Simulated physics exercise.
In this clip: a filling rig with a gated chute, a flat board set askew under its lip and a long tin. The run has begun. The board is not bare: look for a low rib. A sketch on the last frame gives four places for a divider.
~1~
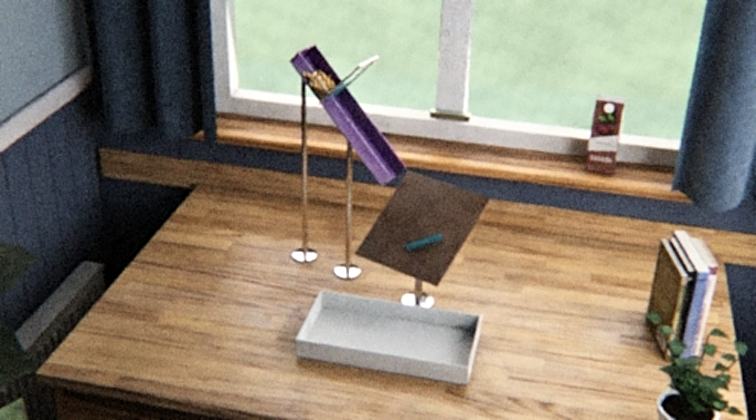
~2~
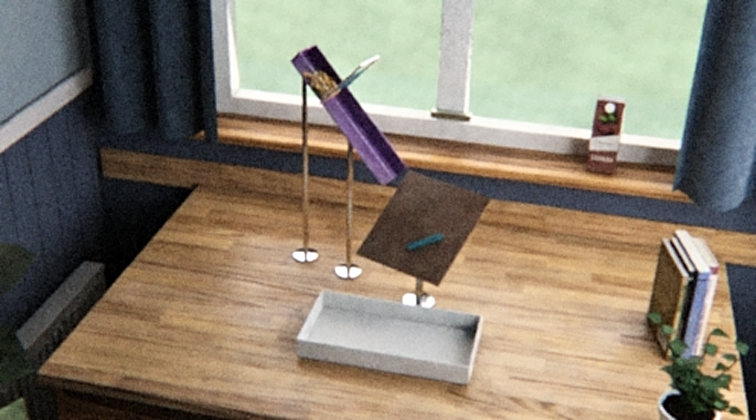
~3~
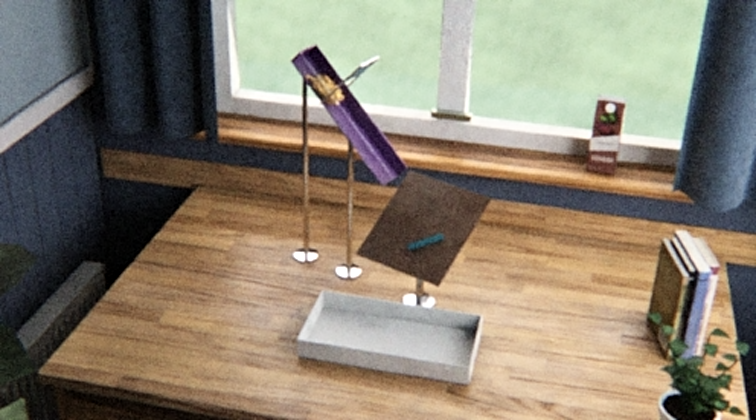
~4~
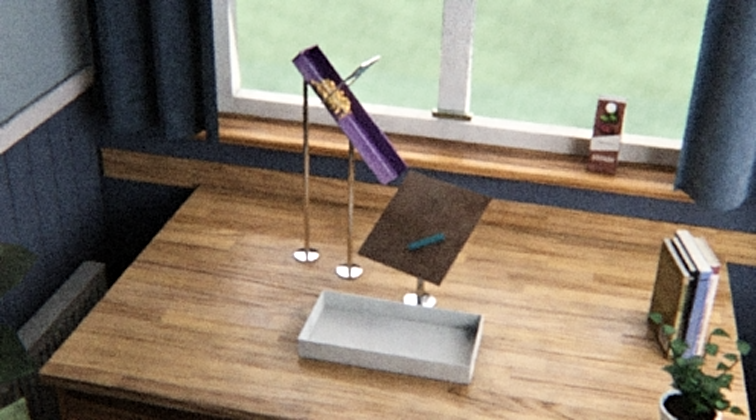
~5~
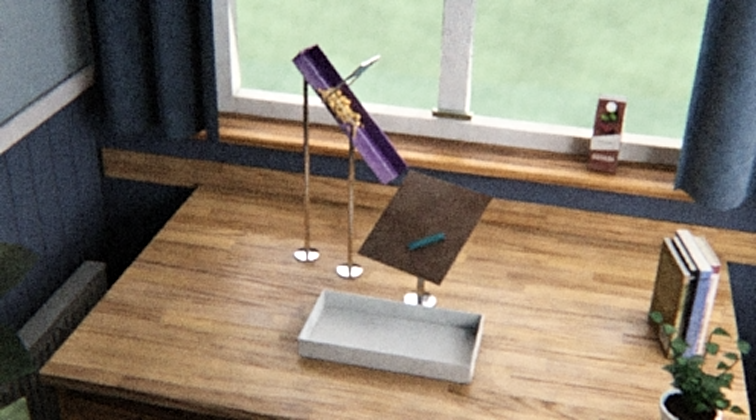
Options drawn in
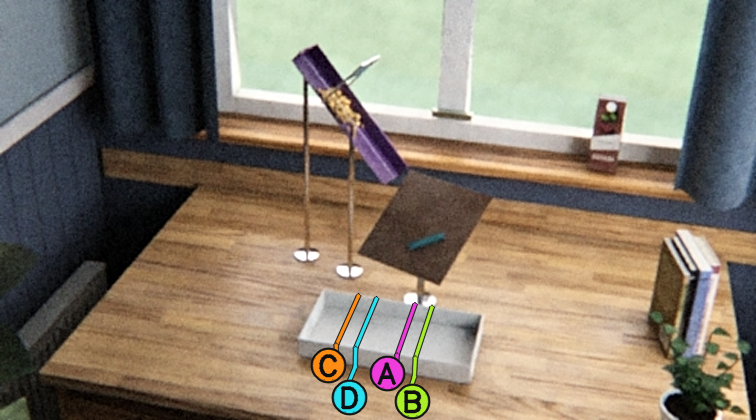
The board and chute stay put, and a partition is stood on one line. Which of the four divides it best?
Best: D.
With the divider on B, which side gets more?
The left side.
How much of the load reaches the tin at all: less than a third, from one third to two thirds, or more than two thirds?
More than two thirds.
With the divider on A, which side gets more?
More lands on the left.
On the marked copy, line A crosses the front rim at (397, 354); line B crosses the front rim at (415, 357); line C crosses the front rim at (336, 344); line D crosses the front rim at (355, 347).
If A is chosen, of what is caught, almost all on the left of the divider, just a few on the right.
If B is chosen, of what is caught, almost all on the left of the divider, just a few on the right.
If C is chosen, of what is caught, about a tenth on the left of the divider, almost all on the right.
If D is chosen, of what is caught, roughly half on the left of the divider, roughly half on the right.
